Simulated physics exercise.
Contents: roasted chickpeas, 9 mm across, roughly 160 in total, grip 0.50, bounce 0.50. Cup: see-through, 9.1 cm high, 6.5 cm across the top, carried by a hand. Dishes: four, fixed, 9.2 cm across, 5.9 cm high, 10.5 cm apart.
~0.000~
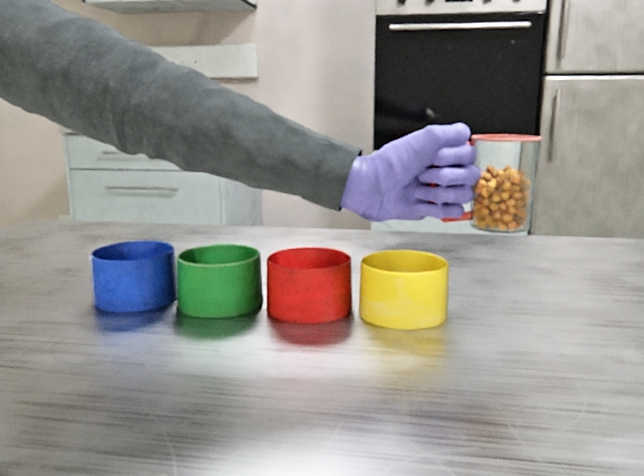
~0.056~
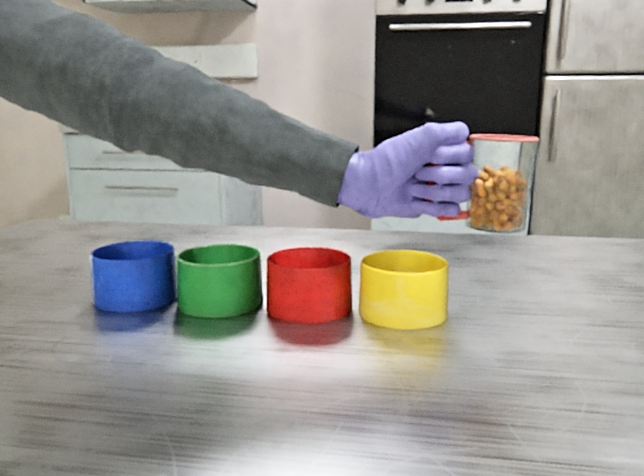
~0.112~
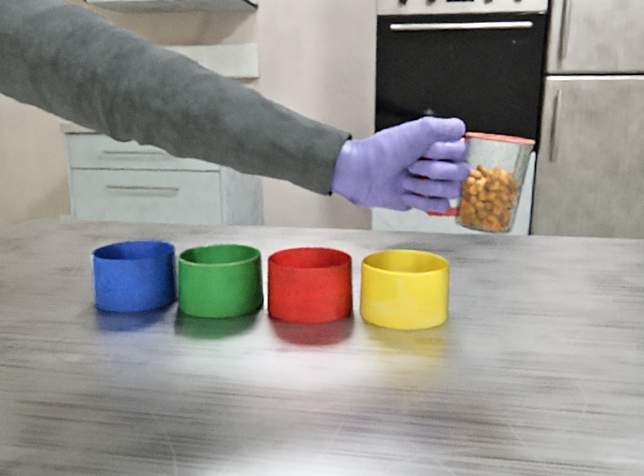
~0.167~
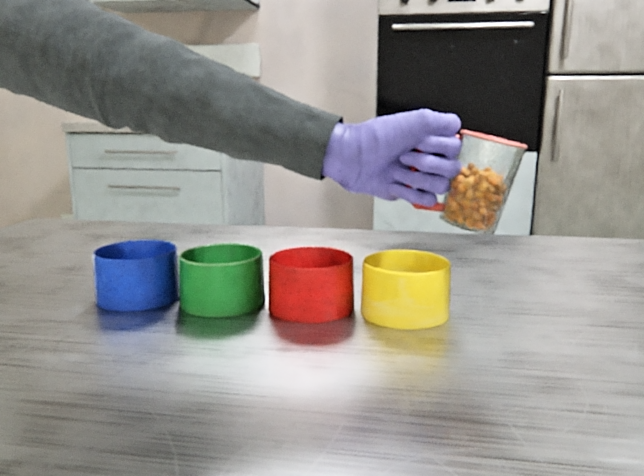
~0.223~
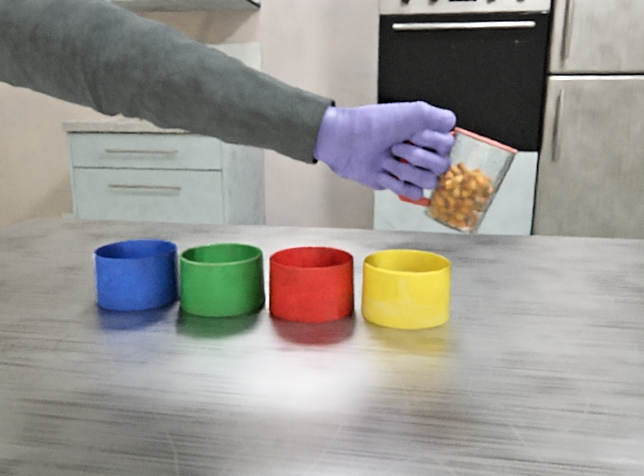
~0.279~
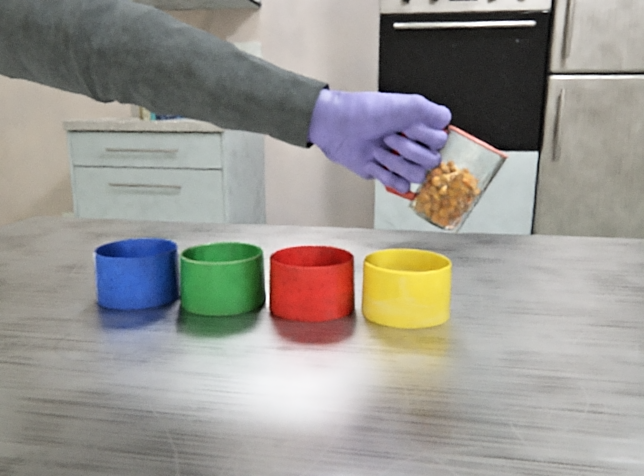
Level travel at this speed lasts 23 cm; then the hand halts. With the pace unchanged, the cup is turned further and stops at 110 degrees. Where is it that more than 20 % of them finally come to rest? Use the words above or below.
Red dish - above; blue dish - below; green dish - below; yellow dish - below; counter - below.
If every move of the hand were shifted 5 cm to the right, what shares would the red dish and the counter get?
Then the red dish would get 0 and the counter 0.
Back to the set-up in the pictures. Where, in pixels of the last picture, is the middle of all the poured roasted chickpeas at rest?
Close to pixel (328, 292).
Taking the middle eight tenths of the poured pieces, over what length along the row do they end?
The stretch is around 7 cm long.
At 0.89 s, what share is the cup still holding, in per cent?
Somewhere close to 100 percent.
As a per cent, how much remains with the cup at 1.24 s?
Roughly 70 per cent.
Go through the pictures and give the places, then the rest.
Cup at (502, 183), tilt 0 degrees, lip at (539, 138), moved 0.0 cm; middle of the pieces at (507, 199); yellow dish at (404, 262); red dish at (309, 258); green dish at (219, 254); blue dish at (133, 251), in the first picture.
Cup at (499, 183), tilt 2 degrees, lip at (537, 139), moved 0.3 cm; middle of the pieces at (503, 199), in the second picture.
Cup at (491, 183), tilt 6 degrees, lip at (532, 142), moved 1.2 cm; middle of the pieces at (493, 199), in the third picture.
Cup at (480, 183), tilt 13 degrees, lip at (525, 147), moved 2.5 cm; middle of the pieces at (480, 199), in the fourth picture.
Cup at (467, 182), tilt 20 degrees, lip at (516, 152), moved 3.8 cm; middle of the pieces at (466, 198), in the fifth picture.
Cup at (455, 181), tilt 27 degrees, lip at (506, 157), moved 5.1 cm; middle of the pieces at (452, 197); yellow dish at (407, 261); red dish at (312, 256); green dish at (222, 252); blue dish at (137, 248). Its pace works out near 125 degrees a second; the hand travels 23 cm a second, in the sixth picture.
Then, at 0.65 s, tilt 73 degrees; cup holds 100 %.
After 0.89 s, tilt 102 degrees; cup holds 100 %.
After 1.24 s, tilt 110 degrees; cup holds 70 %, red 25 %.
In the end, at 2.7 s, red 85 %, blue 0 %, green 0 %, yellow 5 %, counter 10 %.
